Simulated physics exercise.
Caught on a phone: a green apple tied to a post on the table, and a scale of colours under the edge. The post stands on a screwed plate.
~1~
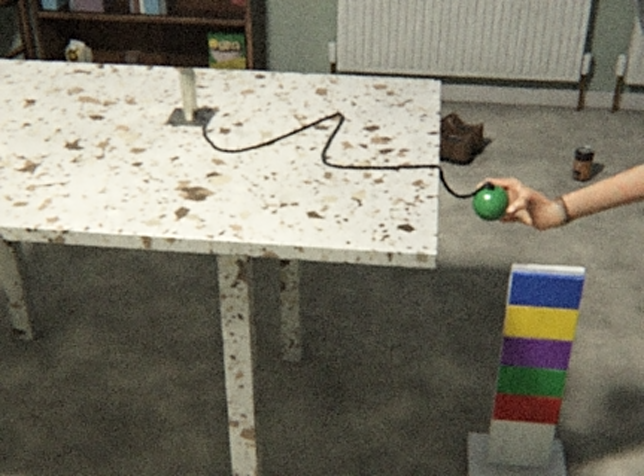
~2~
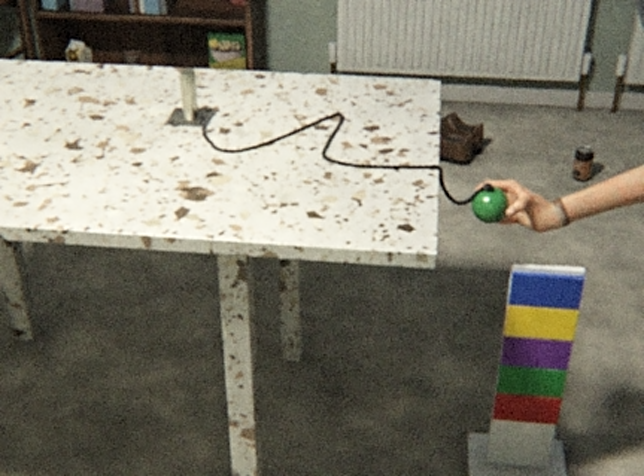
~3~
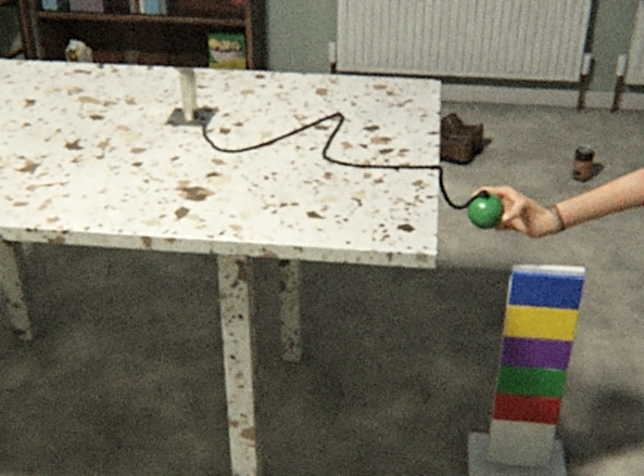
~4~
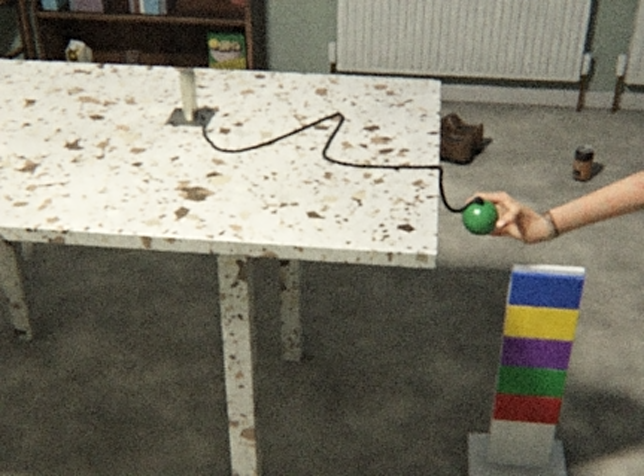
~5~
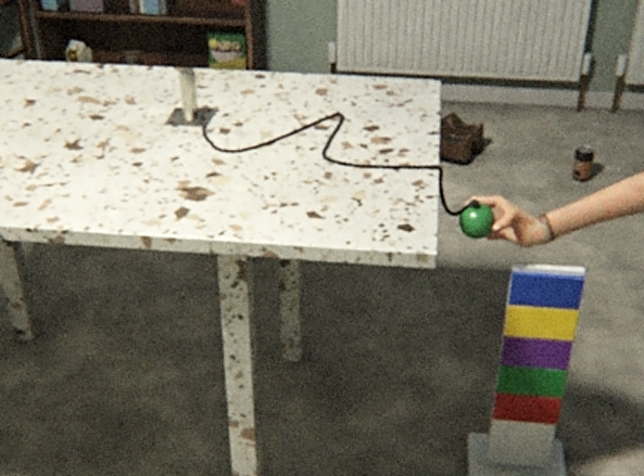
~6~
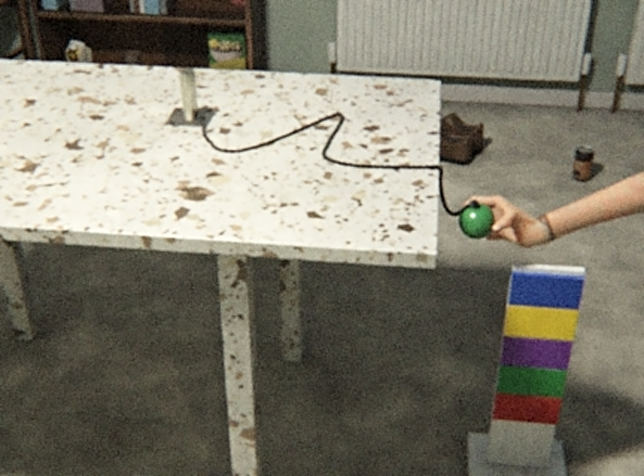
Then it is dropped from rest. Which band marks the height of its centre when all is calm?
The red one.
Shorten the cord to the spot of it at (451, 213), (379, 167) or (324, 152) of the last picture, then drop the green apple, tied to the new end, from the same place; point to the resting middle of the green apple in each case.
The places are (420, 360), (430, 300) and (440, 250).
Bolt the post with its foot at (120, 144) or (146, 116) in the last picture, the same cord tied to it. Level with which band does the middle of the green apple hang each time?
In that order: Green; green.
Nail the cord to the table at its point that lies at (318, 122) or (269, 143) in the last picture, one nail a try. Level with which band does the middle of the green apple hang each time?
In that order: Purple; green.
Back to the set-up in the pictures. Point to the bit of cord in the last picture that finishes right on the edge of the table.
It lies at about (342, 121).
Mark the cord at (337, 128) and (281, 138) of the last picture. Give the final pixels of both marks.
At (439, 172), then (342, 136).
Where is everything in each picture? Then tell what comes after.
In the first frame, green apple (492, 203); blue (546, 293); yellow (541, 324); purple (536, 354); green (532, 382); red (527, 410).
In the second frame, green apple (490, 205); cord through (207, 138) (277, 140) (341, 116) (324, 156) (417, 168).
In the third frame, green apple (487, 211).
In the fourth frame, green apple (481, 217); cord through (207, 138) (277, 140) (341, 116) (324, 156) (417, 168).
In the fifth frame, green apple (477, 221).
In the sixth frame, green apple (477, 221); cord through (207, 138) (277, 140) (341, 116) (324, 156) (417, 168).
Soon after, apple near (436, 371); level with green.
Then, apple near (414, 378); level with red.
At rest, apple near (419, 386); level with red. The cord holds its middle at red.
